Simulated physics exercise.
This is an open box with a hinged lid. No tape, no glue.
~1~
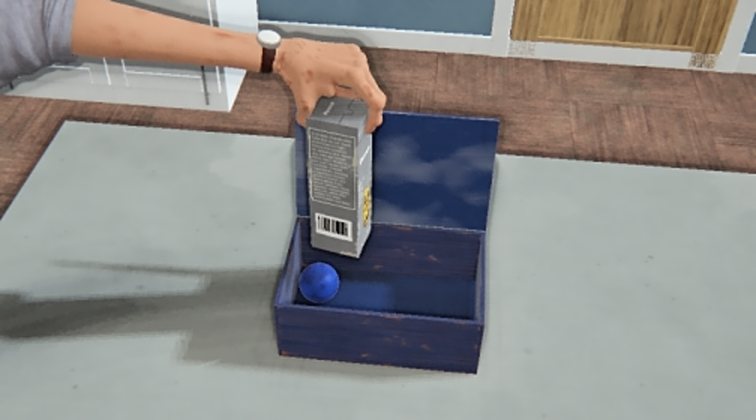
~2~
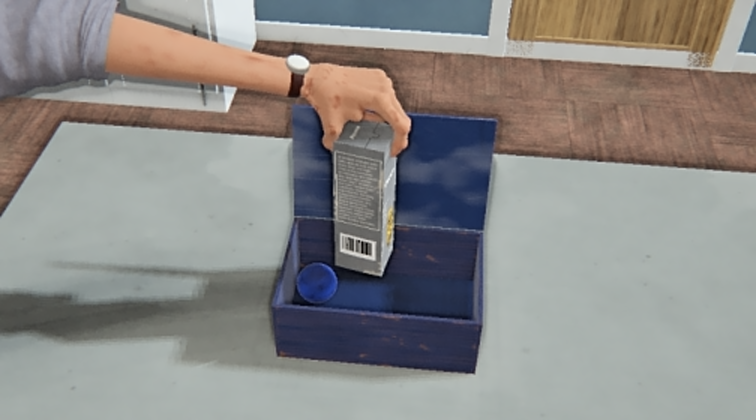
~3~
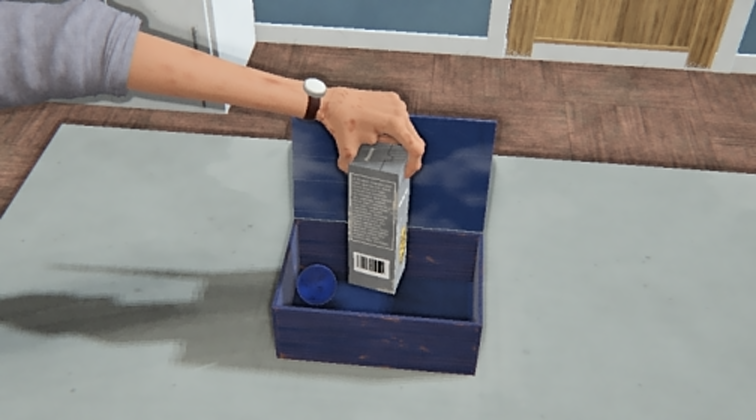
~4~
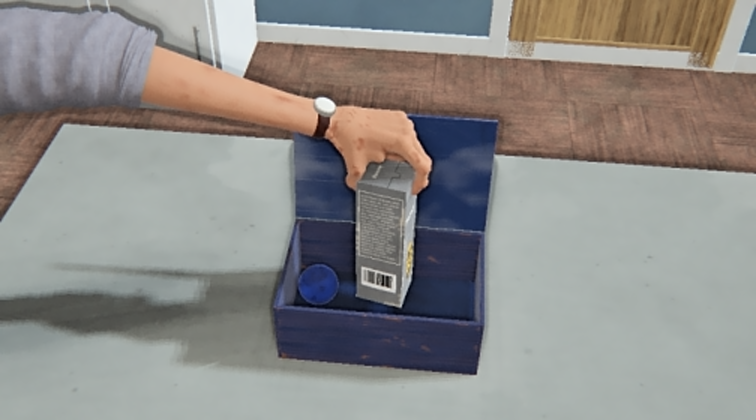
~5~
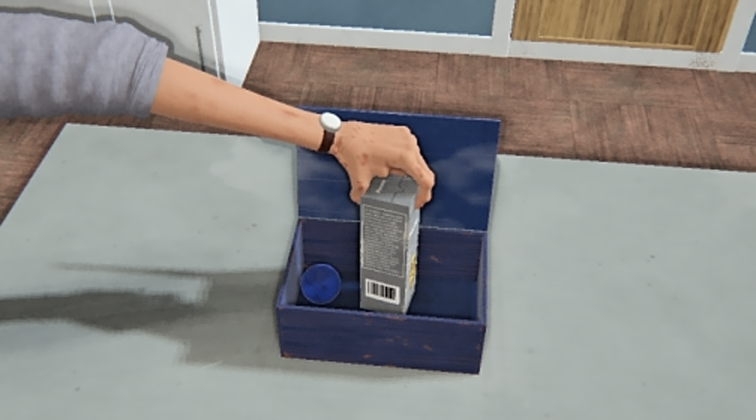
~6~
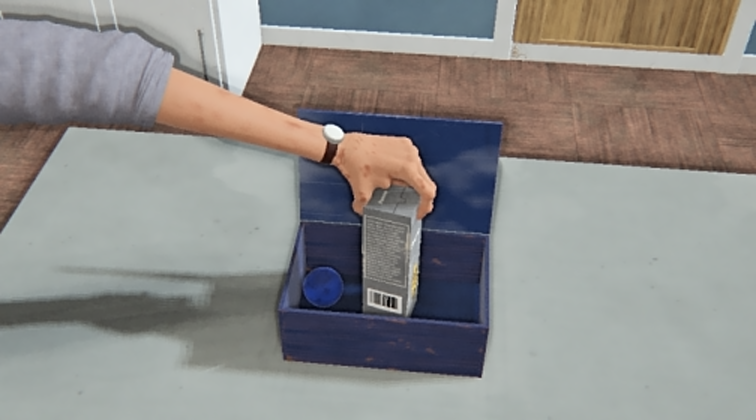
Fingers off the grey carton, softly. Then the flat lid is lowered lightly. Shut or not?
Here the lid will not close.
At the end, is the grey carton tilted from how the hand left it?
The grey carton tips.
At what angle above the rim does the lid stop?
About 25°.
Then, 1.20 s later than the last frame, lid starting down.
Then, 2.20 s later than the last frame, lid 56° above the rim; grey carton tilted by 13° near (386, 267).
Then, 2.40 s later than the last frame, lid 38° above the rim; grey carton tilted by 31° near (379, 288).
Then, 3.00 s later than the last frame, lid 23° above the rim; grey carton tilted by 53° near (371, 286).
When it is over, lid 23° above the rim; lying over in the box, grey carton; blue ball as before. End places, in pixels of the last picture, grey carton near (372, 286).
